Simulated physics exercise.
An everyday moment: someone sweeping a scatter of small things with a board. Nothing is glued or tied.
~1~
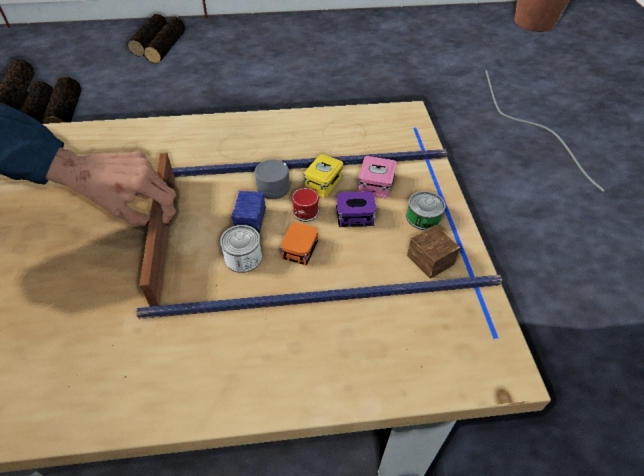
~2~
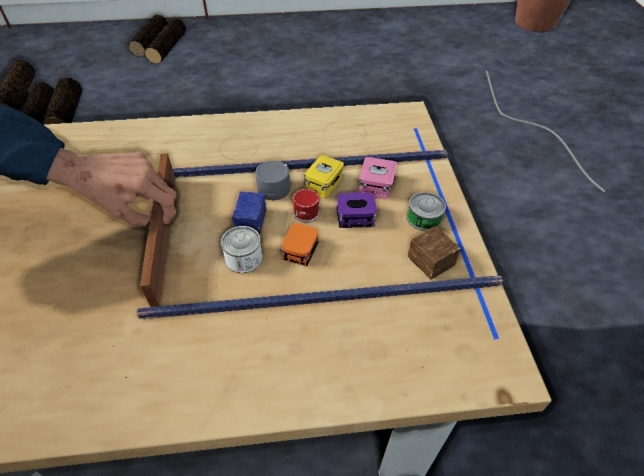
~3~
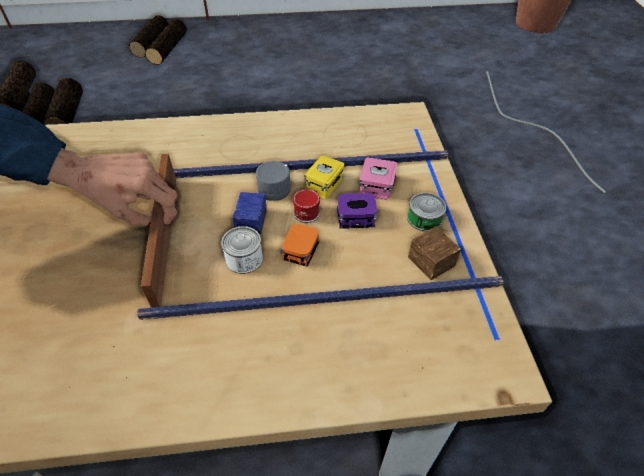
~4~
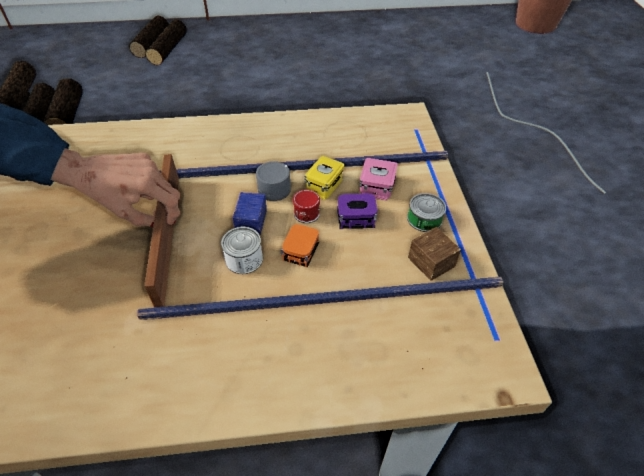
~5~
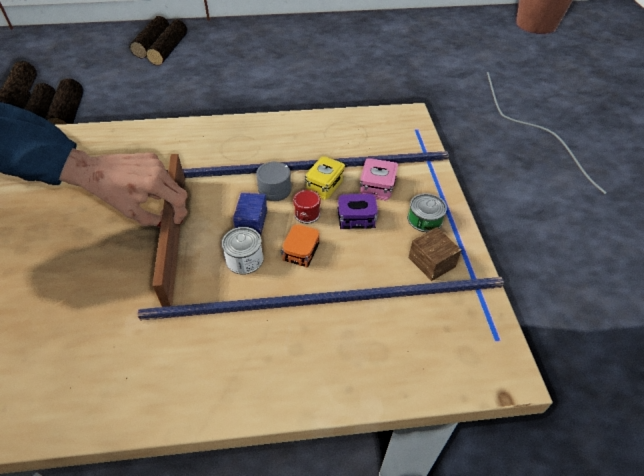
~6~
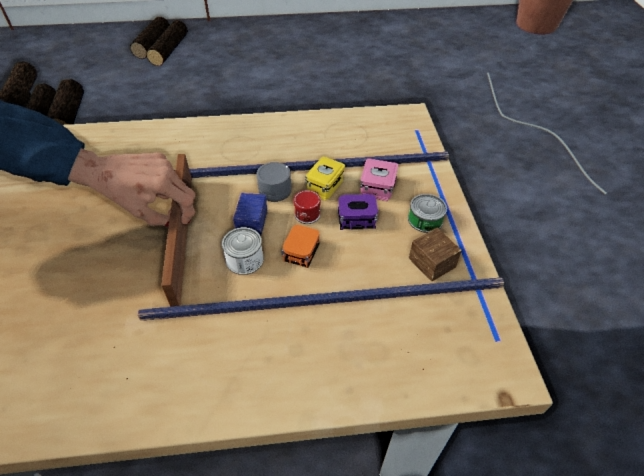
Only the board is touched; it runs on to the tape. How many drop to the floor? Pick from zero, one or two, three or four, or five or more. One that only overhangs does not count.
Here the number that fall off is five or more.
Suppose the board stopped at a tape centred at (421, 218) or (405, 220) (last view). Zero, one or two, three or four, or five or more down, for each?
One after another: Three to four; either one or two.
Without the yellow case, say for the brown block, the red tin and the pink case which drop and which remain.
The brown block holds on; the red tin comes down; the pink case comes down.
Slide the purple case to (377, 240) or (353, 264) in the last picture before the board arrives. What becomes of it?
In that order, it falls; remains up.
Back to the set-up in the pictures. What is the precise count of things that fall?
In all, 6 of them.
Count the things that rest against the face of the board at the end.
In contact: 4.
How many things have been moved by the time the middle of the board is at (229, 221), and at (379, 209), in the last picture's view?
The counts are 1 and 10.
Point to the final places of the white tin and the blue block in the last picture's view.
First (479, 230), then (459, 196).
A little later, none off yet; green tin at rest near (427, 213); brown block at rest near (434, 254); pink case at rest near (379, 179).
Next, none off yet; green tin shifted about its own width near (471, 220); brown block at rest near (436, 255); pink case shifted well along near (435, 175).
When it is over, the number that fall off is five or more; down, orange case, red tin, yellow case, purple case, pink case and green tin.
